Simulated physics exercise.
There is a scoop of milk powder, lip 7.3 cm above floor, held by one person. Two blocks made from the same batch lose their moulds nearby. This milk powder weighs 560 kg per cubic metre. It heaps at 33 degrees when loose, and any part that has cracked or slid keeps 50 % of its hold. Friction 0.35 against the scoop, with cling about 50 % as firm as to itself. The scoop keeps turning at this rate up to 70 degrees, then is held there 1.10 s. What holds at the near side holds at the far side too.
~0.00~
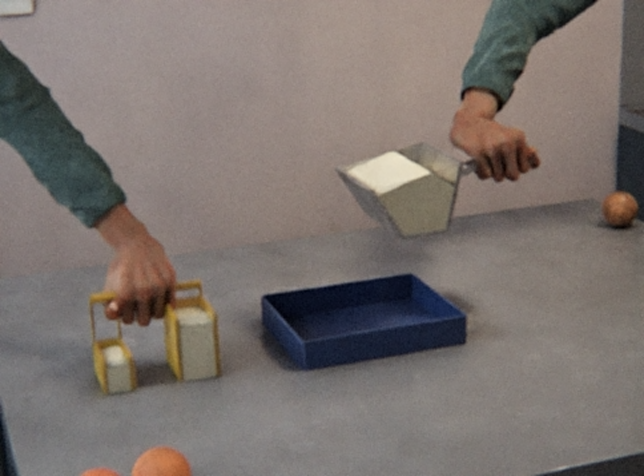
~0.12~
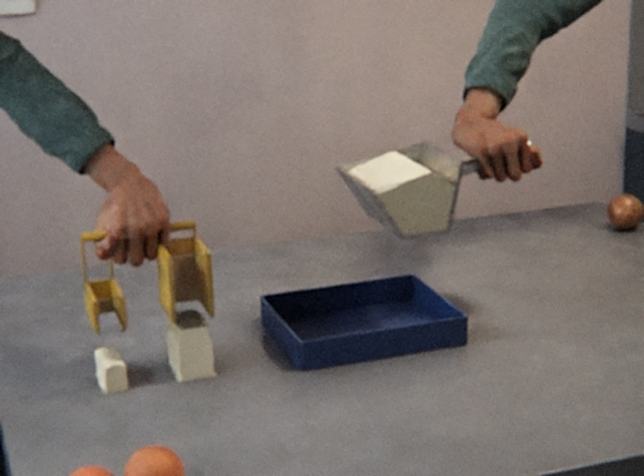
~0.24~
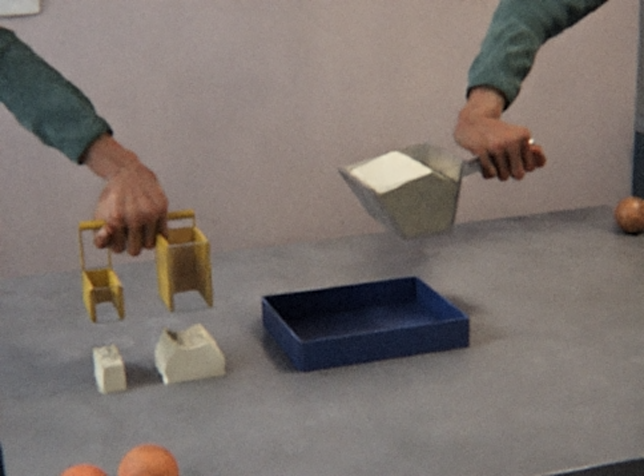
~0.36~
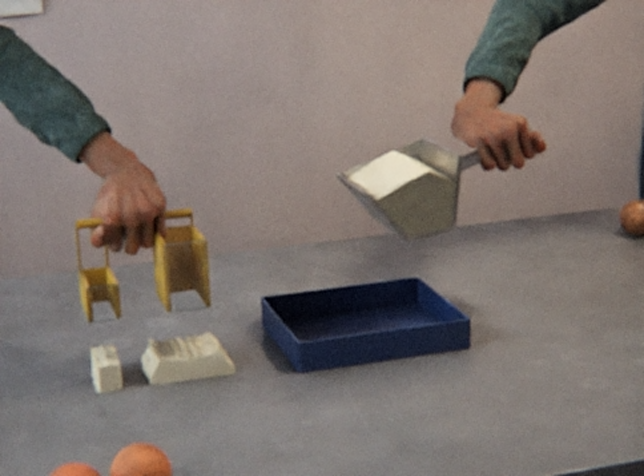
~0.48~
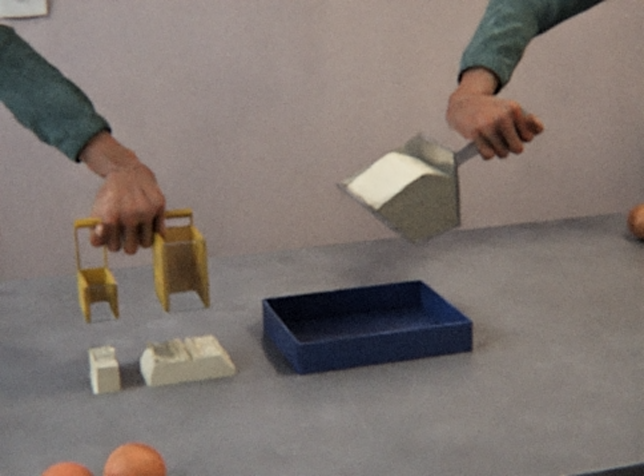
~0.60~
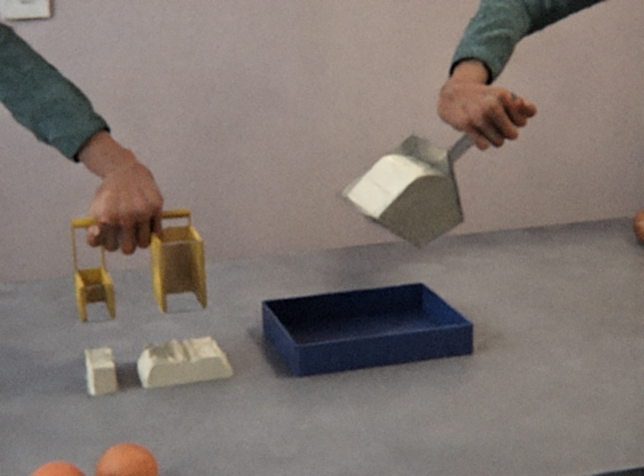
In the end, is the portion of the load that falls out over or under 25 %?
Answer: More than 25 %.
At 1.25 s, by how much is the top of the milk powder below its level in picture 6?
About 2.0 centimetres.
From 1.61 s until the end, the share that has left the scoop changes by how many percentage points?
Change to the end: Approx. 5 %.
By 0.90 s, the scoop is at 47 degrees and 0 % has left it.
By 1.25 s, the scoop is at 69 degrees and 0 % has left it.
By 1.61 s, the scoop is at 70 degrees and 37 % has left it.
By 1.96 s, the scoop is at 70 degrees and 41 % has left it.
By 2.31 s, at the end, the scoop is at 70 degrees and 42 % has left it.
